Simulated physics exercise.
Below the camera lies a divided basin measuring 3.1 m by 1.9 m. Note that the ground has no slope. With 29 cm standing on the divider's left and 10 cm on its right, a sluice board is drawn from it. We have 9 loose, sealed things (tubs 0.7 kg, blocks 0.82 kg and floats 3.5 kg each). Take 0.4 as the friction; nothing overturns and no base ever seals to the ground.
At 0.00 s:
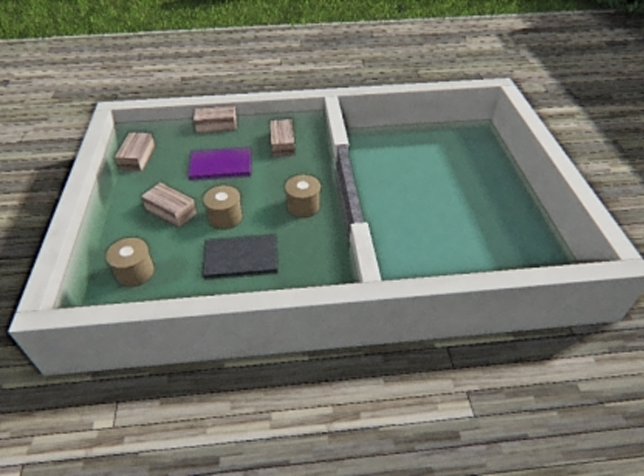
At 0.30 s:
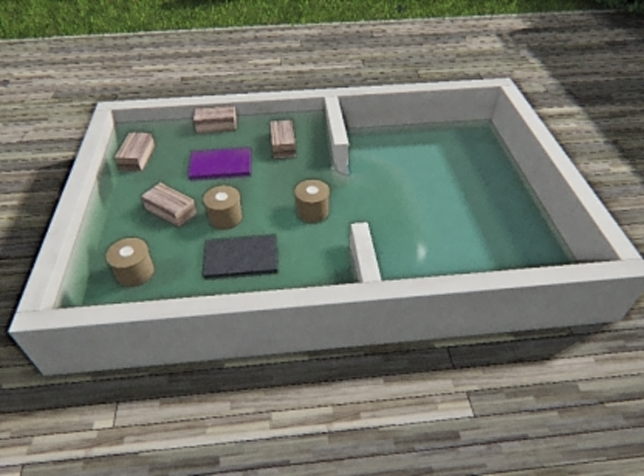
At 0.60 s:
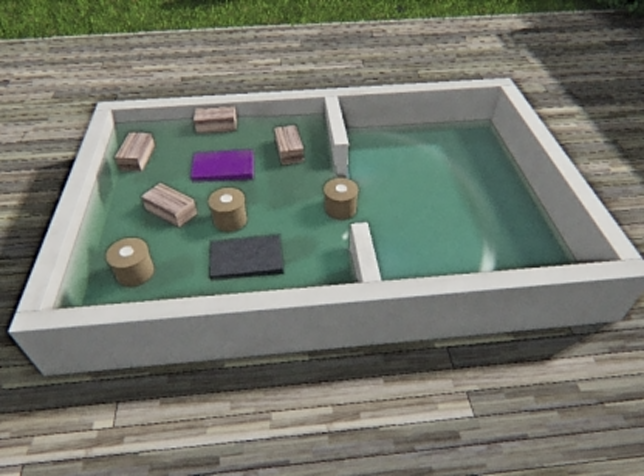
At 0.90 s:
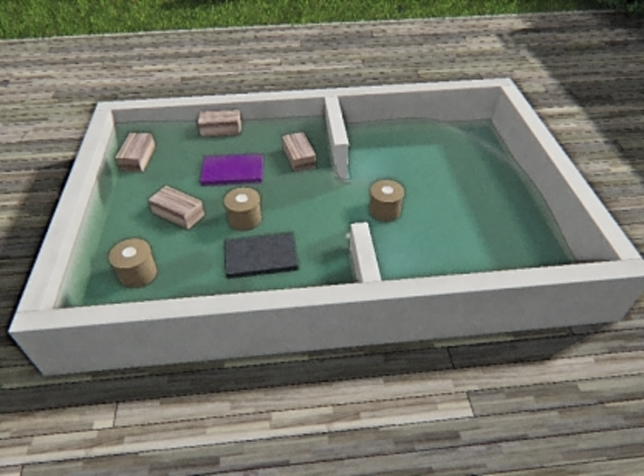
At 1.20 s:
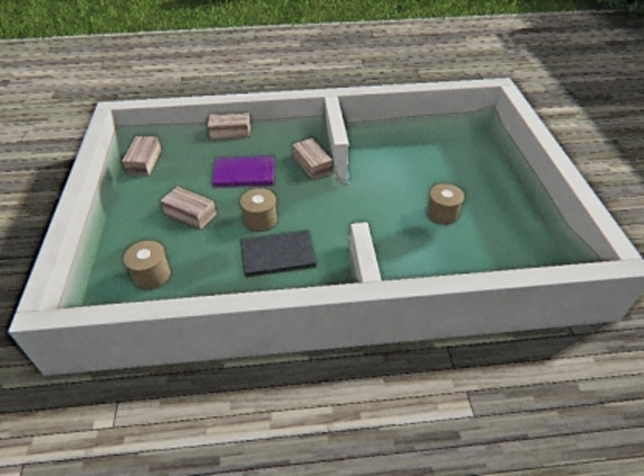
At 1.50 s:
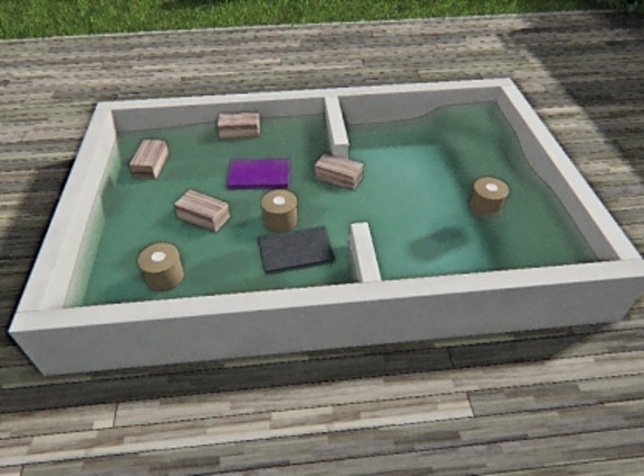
In a divided basin on wooden decking, the dark gate in the middle wall disappeared, and a round float drifted through the gap to the right side while the other blocks and floats shifted rightward.
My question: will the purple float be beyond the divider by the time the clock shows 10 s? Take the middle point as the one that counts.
Looks like it stays this side of the divider.
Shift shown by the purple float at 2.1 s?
Roughly 50 cm.
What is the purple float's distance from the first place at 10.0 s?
I'd estimate some 30 centimetres.
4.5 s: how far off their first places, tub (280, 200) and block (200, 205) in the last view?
They've ended up 50 cm and 10 cm away, in that order.
After 2.1 s the purple float is near (288, 180), 0.5 m from its start, afloat; 2 of 9 are over the mark; 9 afloat.
After 4.5 s the purple float is near (300, 157), 0.6 m from its start, afloat; 2 of 9 are over the mark; 9 afloat.
After 7.0 s the purple float is near (282, 200), 0.5 m from its start, afloat; 2 of 9 are over the mark; 9 afloat.
After 10.0 s the purple float is near (187, 171), 0.3 m from its start, afloat; 1 of 9 are over the mark; 9 afloat.
